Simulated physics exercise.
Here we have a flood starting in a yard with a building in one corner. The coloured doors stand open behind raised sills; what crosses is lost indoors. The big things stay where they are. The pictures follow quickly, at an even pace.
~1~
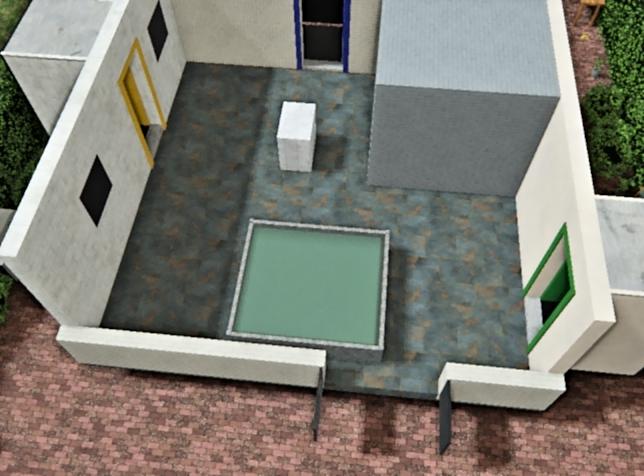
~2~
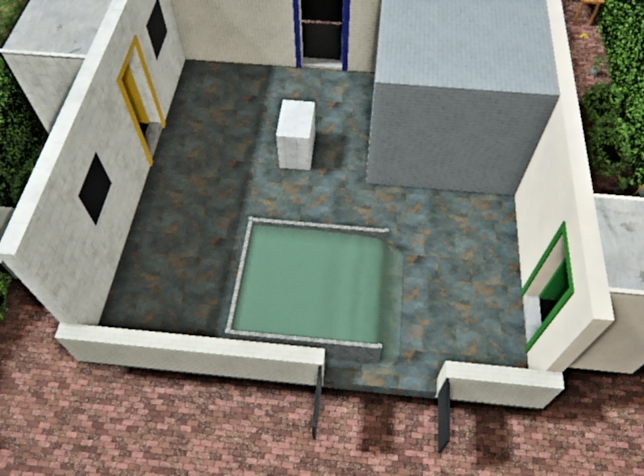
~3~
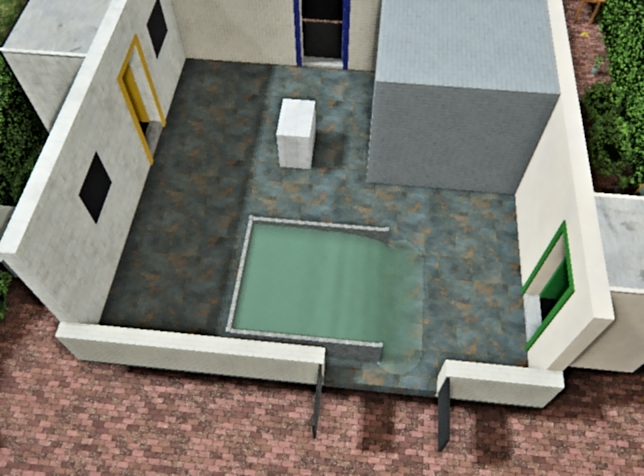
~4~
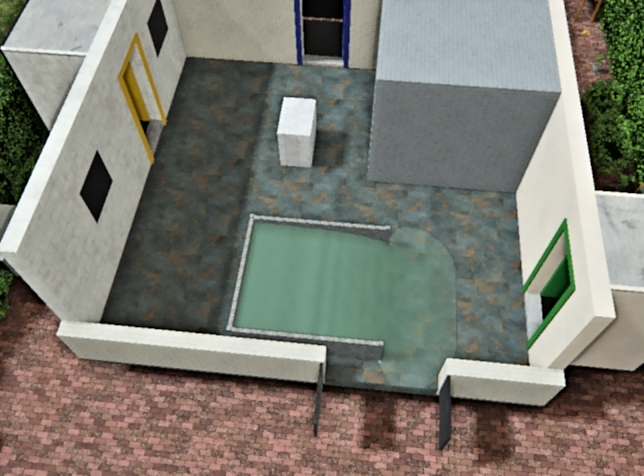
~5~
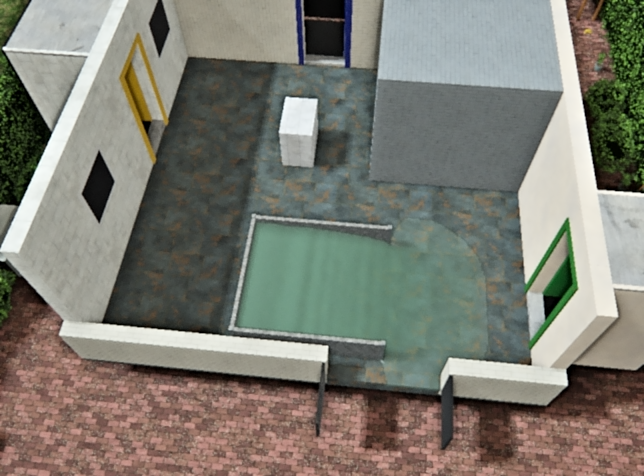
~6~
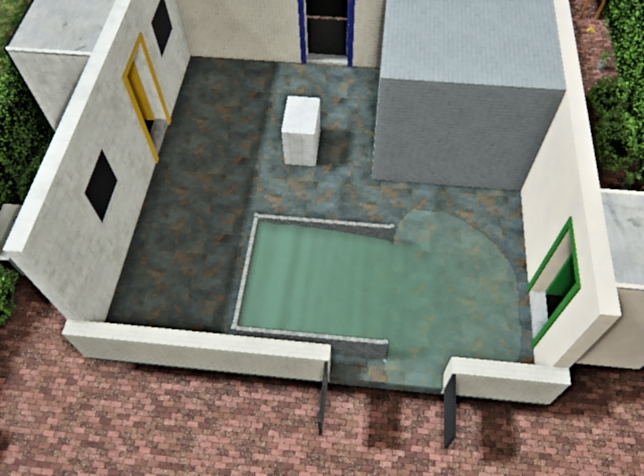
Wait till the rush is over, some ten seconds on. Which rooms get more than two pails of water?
In the end: The green door takes more than that; the yellow door stays under that; the blue door stays under that.
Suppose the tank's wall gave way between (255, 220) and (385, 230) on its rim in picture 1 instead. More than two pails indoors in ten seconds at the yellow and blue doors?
My reading: The yellow one holds; the blue one is over.
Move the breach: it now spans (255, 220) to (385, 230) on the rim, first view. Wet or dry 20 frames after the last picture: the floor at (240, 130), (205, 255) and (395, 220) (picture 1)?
As listed: Wet, dry, covered.
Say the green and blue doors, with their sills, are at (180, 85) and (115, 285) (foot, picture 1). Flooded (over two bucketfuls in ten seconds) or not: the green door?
The green door stays under.
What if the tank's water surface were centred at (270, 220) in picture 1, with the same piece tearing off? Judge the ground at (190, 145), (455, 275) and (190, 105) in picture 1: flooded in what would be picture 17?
In that order: Not flooded, under water, clear.
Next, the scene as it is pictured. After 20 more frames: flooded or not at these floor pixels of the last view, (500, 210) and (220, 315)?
As listed: Covered, not flooded.
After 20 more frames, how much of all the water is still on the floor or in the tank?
Roughly 82 per cent.
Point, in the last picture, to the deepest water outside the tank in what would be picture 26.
Near (518, 196).
A moment on, water covers 25 % of the floor; the green door over two buckets in, the yellow door not reached, the blue door not reached.
Next, water covers 25 % of the floor; the green door far over two buckets in, the yellow door not reached, the blue door not reached.
Then, water covers 25 % of the floor; the green door far over two buckets in, the yellow door not reached, the blue door not reached.
Later, water covers 50 % of the floor; the green door far over two buckets in, the yellow door not reached, the blue door not reached.
In the end, water covers 75 % of the floor; the green door far over two buckets in, the yellow door wet at the sill, nothing in, the blue door not reached.
